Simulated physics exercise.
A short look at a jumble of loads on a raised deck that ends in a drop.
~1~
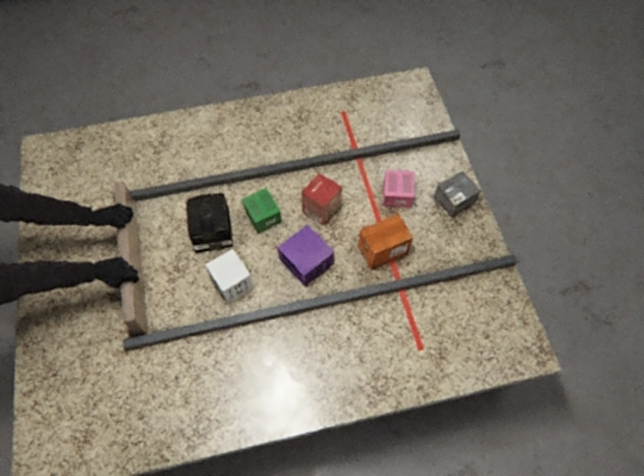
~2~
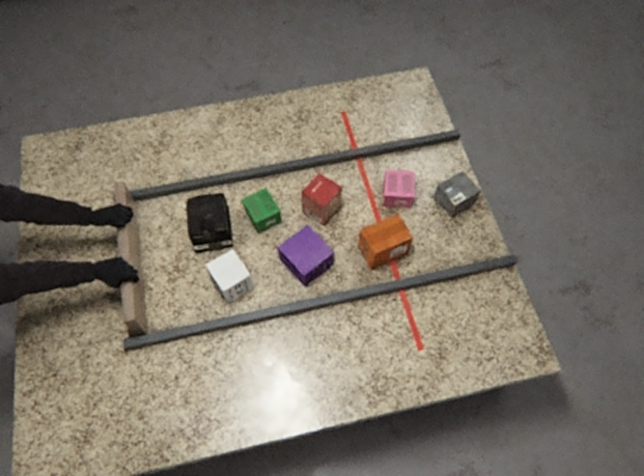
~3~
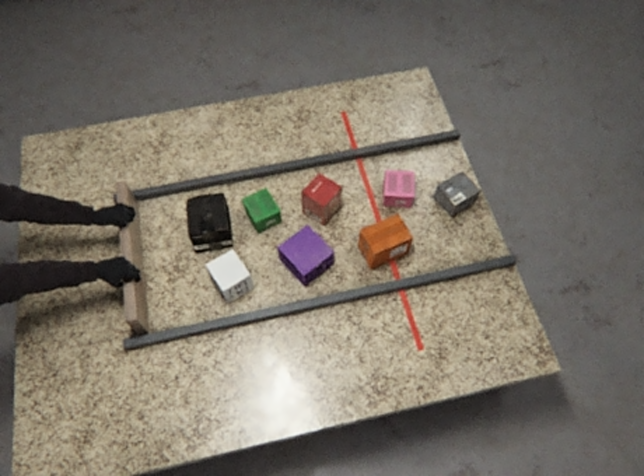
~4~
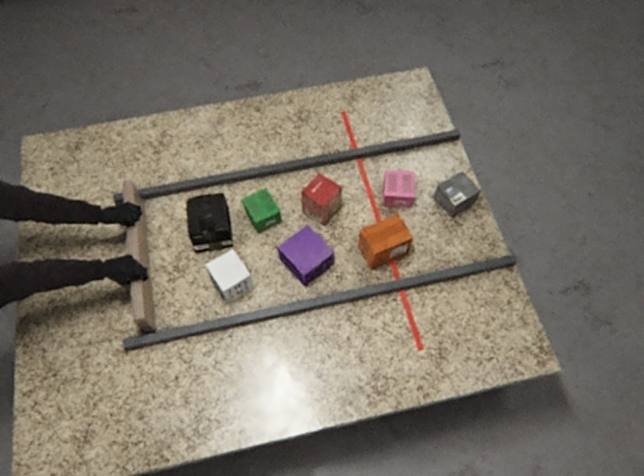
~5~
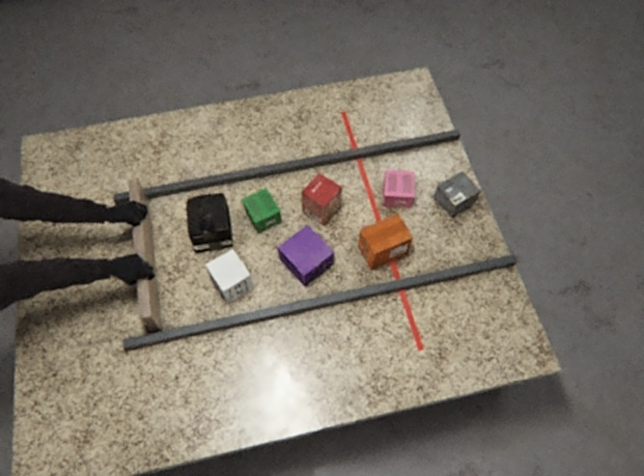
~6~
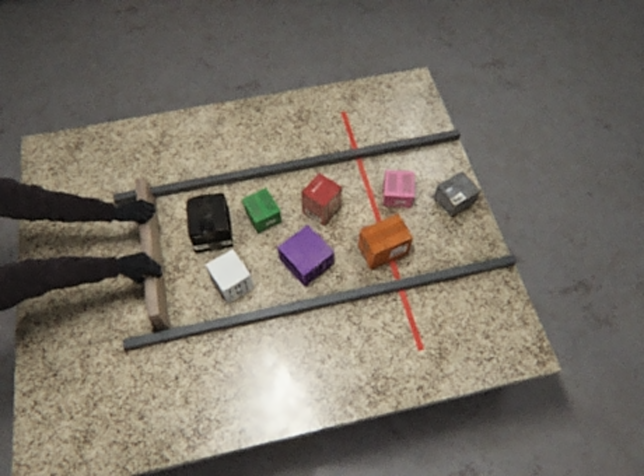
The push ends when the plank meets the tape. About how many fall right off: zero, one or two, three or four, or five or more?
The number that fall off is one or two.
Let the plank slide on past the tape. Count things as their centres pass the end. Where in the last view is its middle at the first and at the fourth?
At (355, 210) for the first, at (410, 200) for the fourth.
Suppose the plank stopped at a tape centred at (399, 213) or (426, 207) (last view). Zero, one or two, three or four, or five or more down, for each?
One after another: 1 or 2; either three or four.
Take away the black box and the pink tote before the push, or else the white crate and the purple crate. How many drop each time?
It would be 0 and 1.
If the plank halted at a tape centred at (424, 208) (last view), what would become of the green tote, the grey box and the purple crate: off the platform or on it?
The green tote survives, the grey box comes down, the purple crate remains up.
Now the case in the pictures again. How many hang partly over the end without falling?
That would be 1.
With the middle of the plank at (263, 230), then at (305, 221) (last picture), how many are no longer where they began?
By then 5, and 7.
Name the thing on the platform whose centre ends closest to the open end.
The pink tote ends nearest.
Early on, none off yet; grey box at rest near (457, 194); pink tote at rest near (398, 189); orange parcel at rest near (385, 242).
Finally, the number that fall off is one or two; lost, grey box.
